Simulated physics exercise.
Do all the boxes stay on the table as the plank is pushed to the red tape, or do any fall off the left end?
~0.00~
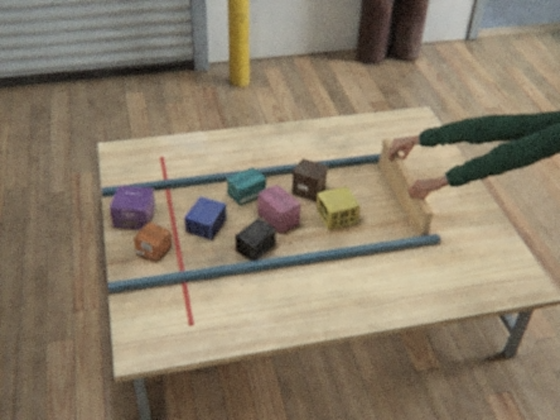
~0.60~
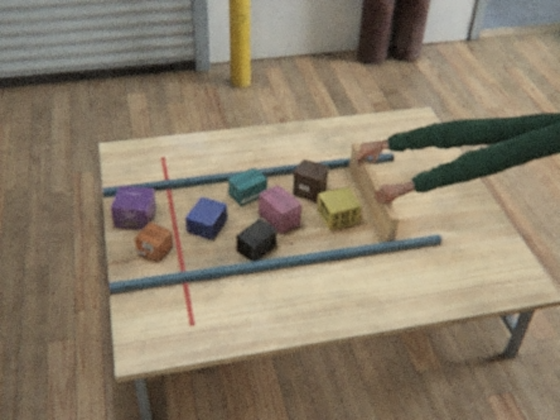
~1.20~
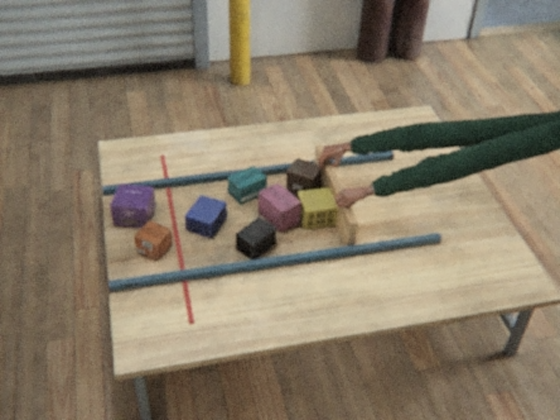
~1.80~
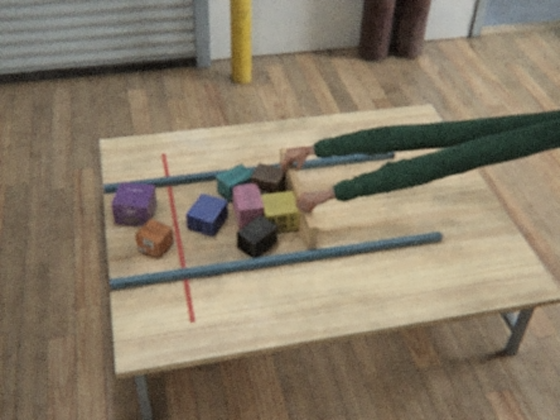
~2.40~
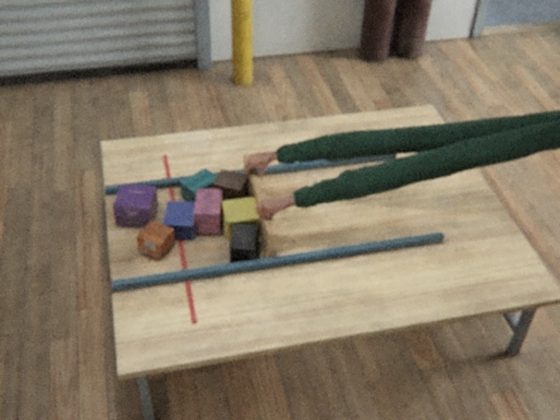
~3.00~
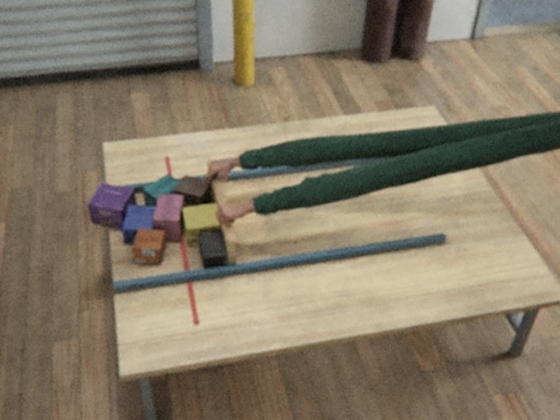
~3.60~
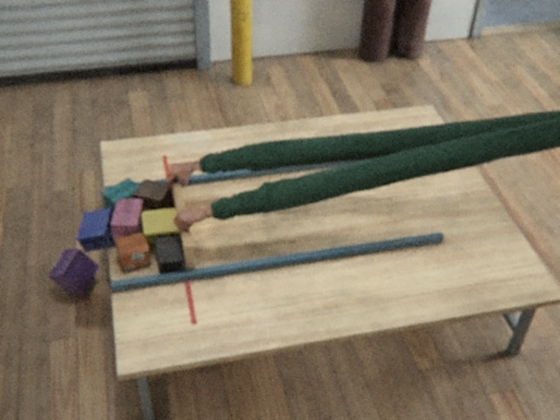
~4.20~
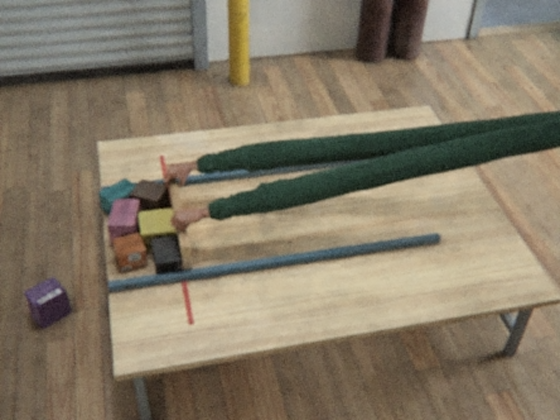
Some fall off, though only one or two. The purple box ends up on the floor and the blue one is also gone from the tabletop, while the rest stay on the table.
